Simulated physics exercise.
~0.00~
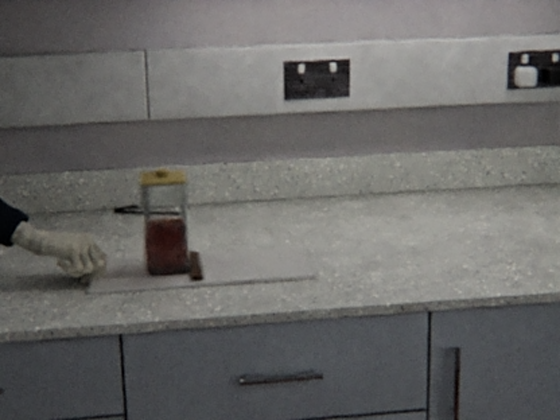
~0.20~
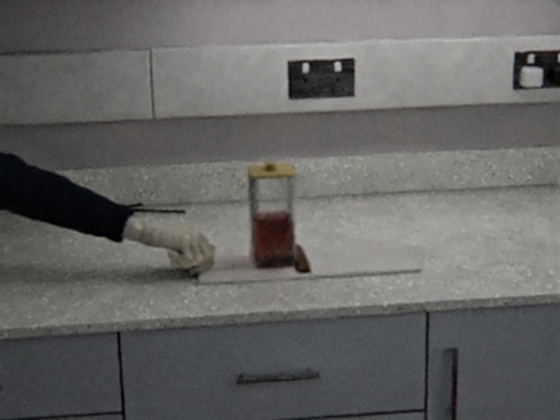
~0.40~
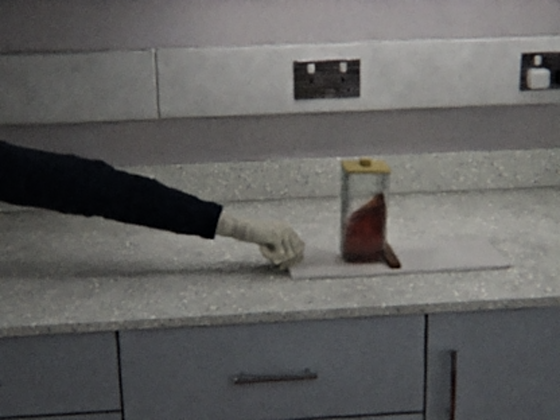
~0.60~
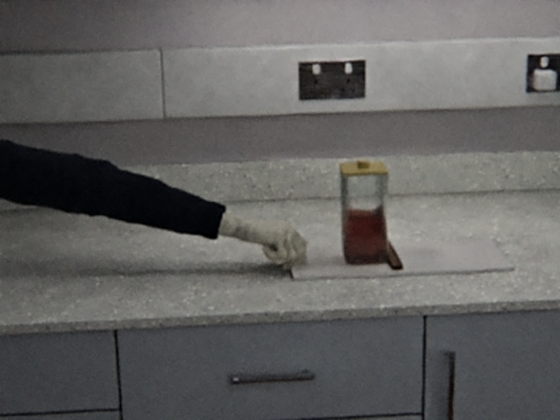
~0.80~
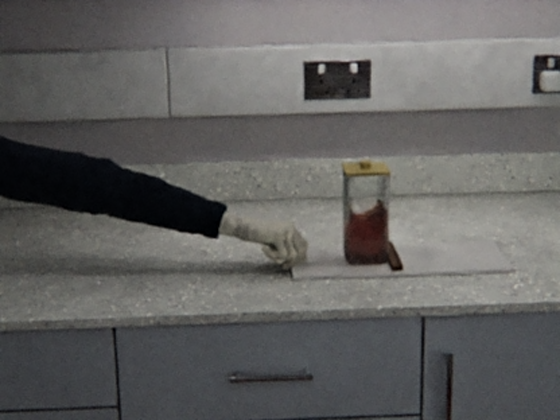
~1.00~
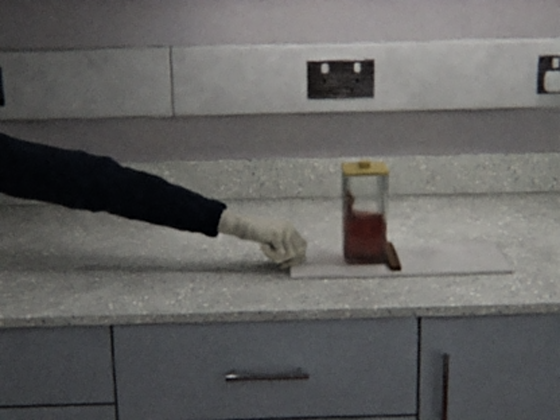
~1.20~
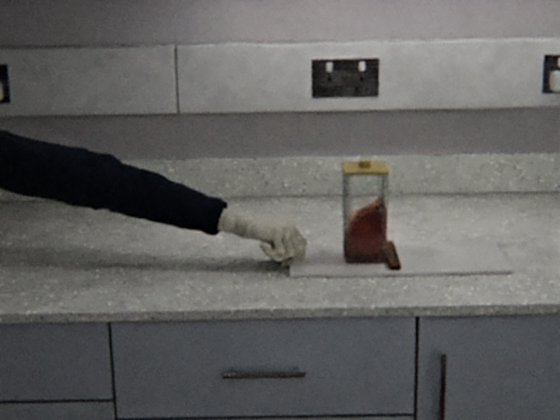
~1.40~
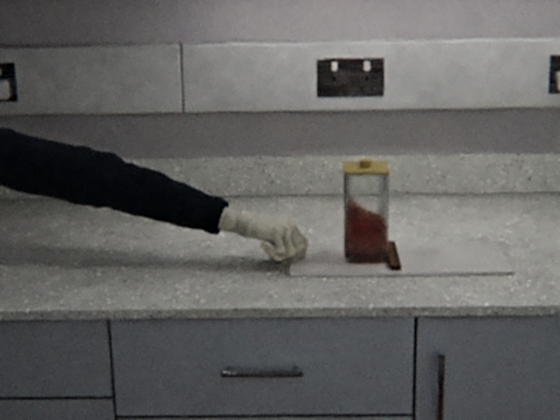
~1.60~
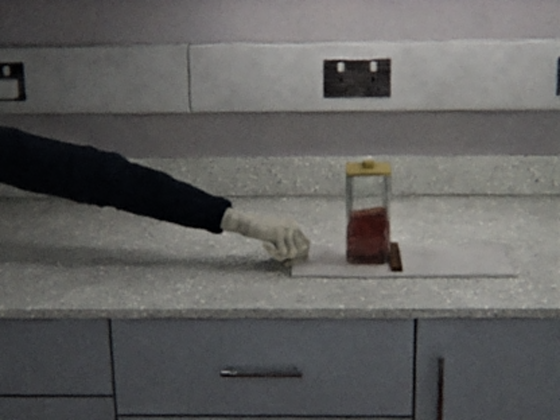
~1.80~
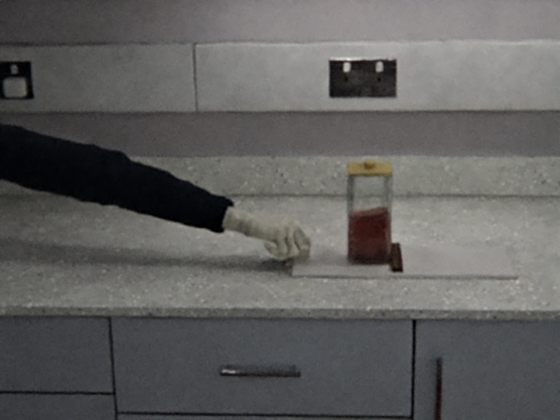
A gloved hand slides a board right and stops; the bottle's red liquid sloshes, but it stays standing.
